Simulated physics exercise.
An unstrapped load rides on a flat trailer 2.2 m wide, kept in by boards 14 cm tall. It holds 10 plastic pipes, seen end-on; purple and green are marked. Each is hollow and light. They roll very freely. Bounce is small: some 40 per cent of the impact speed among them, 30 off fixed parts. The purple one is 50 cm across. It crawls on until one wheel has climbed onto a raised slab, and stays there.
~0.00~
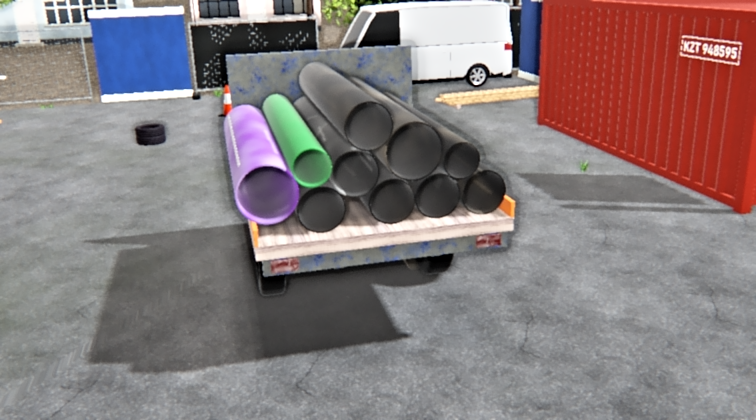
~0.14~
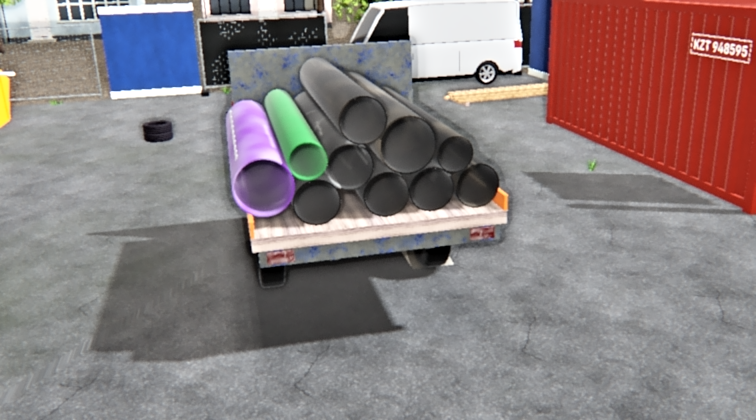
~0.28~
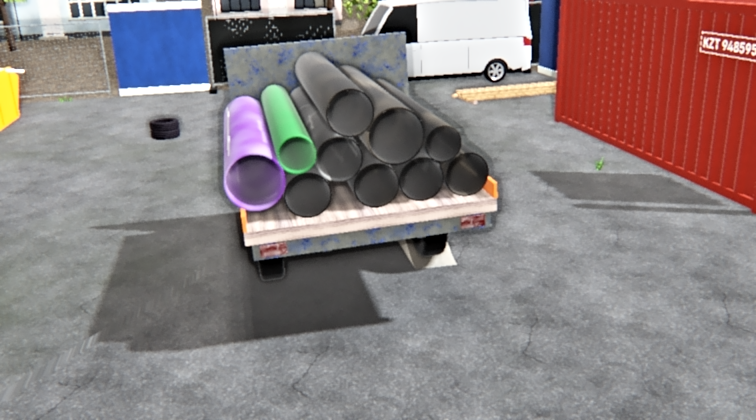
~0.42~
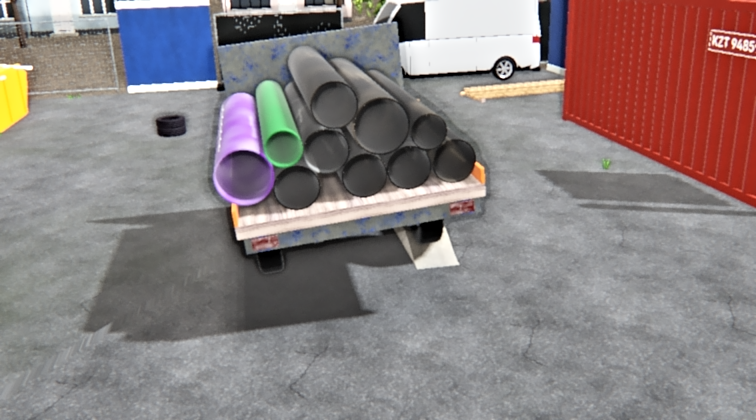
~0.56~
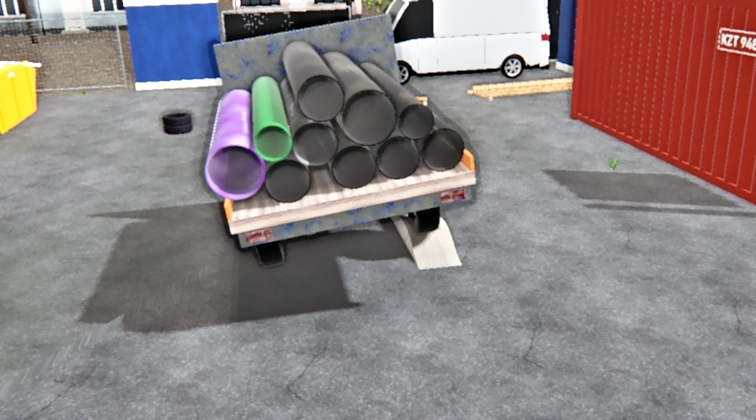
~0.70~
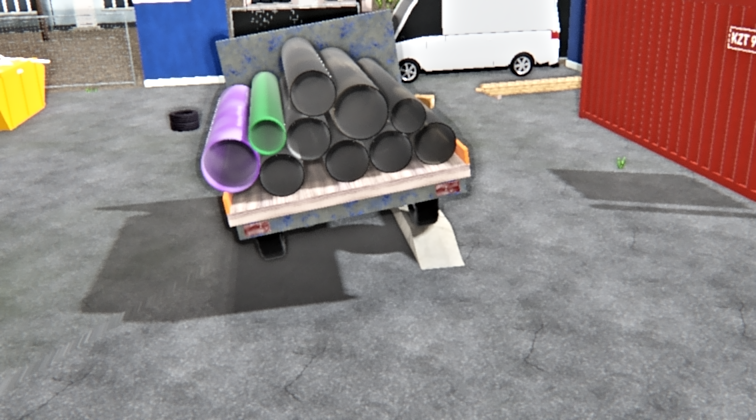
Flatbed truck loaded with black, green and purple pipes rolling away across a paved yard, its right wheel climbing a pale ramp and its deck tilting left.
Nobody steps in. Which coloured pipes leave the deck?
The purple pipe falls off, the green goes over the edge.
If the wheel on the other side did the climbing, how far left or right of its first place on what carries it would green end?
About 0 cm to the right.
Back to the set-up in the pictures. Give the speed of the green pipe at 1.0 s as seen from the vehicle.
Near 0.4 m/s.
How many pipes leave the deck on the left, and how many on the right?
On the left 2, on the right 0.
By 1.0 s, purple is on the deck, 5 cm from the left edge, rolling left; green is up on others, 40 cm from the left edge, rolling left; 0 gone from the deck.
By 1.3 s, purple is dropping off the left side; green is up on others, 20 cm from the left edge, rolling left; 1 gone from the deck.
By 1.6 s, purple is dropping off the left side; green is dropping off the left side; 2 gone from the deck.
Finally (4.8 s), purple is down on the left; green is down on the left; 2 gone from the deck.
